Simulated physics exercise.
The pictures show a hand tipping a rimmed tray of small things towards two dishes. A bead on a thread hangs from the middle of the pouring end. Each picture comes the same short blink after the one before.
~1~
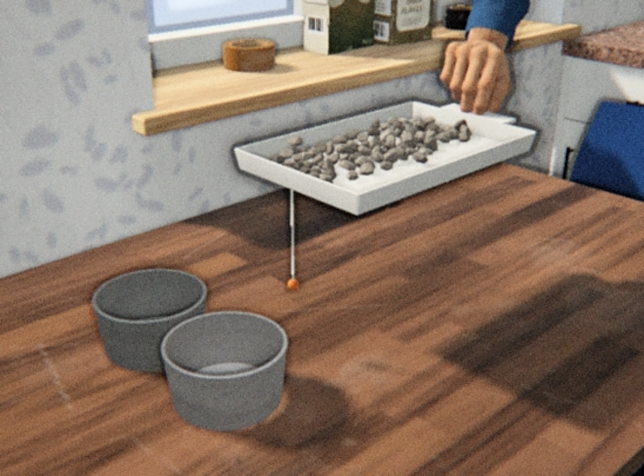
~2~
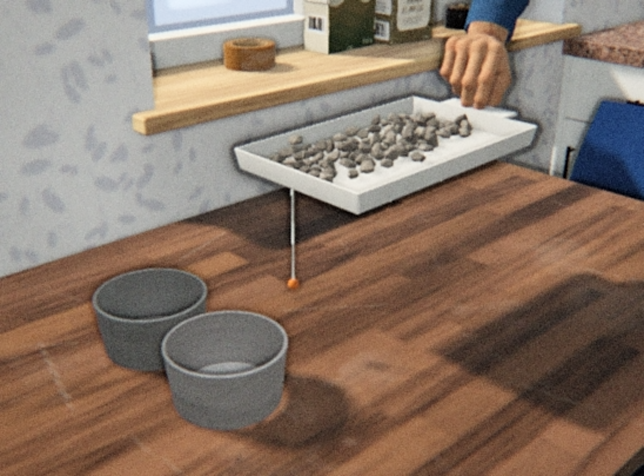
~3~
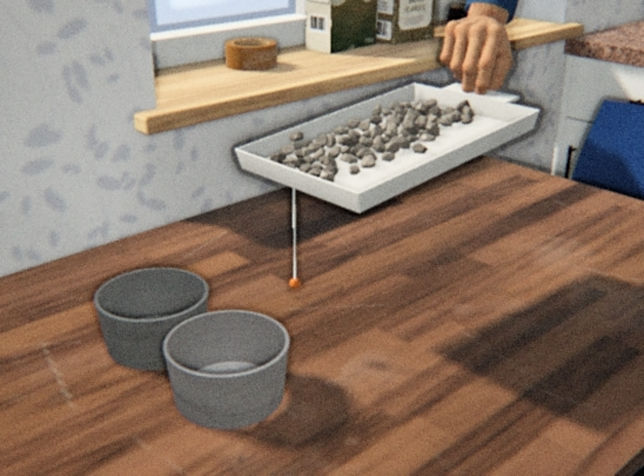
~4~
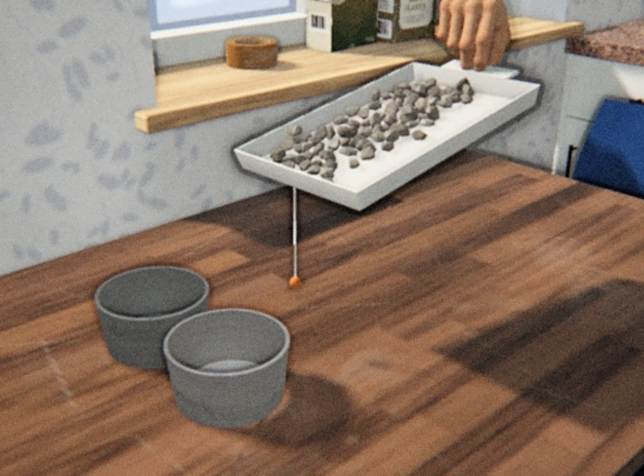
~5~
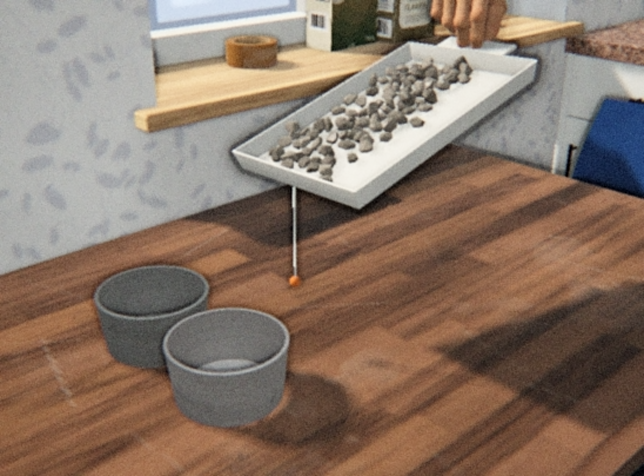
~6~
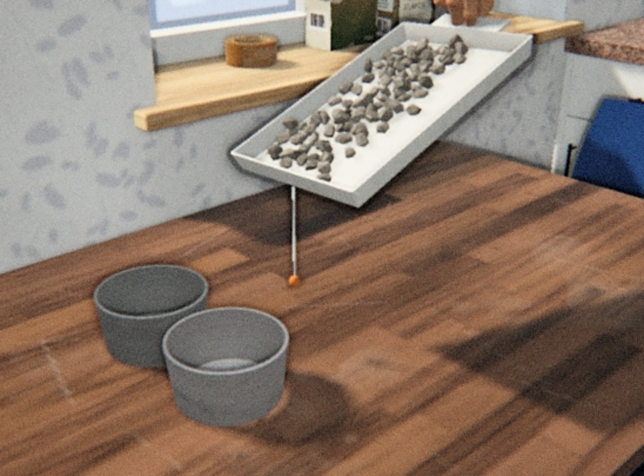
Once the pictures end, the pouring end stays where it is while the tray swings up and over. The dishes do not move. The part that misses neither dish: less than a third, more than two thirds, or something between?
The two hold from one third to two thirds of the load.
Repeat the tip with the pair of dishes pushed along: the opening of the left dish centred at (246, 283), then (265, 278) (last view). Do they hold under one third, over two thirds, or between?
First in the middle band, then under a third.
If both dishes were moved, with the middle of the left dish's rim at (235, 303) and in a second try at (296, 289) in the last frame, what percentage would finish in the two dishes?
Near 70 % and 10 %.
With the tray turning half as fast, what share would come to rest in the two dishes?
It comes to 50 per cent or so.
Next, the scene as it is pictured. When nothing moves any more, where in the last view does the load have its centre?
At about (228, 360).
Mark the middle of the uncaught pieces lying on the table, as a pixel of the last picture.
Roughly at (257, 334).
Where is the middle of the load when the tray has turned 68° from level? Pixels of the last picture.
Close to (274, 149).
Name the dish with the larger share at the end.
The winner is the right dish.
Soon, tray tipped steeply; nearly all on the tray; a small part in the air.
A while on, tray tipped past a quarter turn; about a quarter on the tray; about a quarter in the right dish; a small part in the left dish; about a quarter outside both; about a quarter in the air.
Towards the end, tray tipped past a quarter turn; about a third in the right dish; about a quarter in the left dish; about half outside both.
Finally, tray tipped past a quarter turn; about a third in the right dish; about a quarter in the left dish; about half outside both.
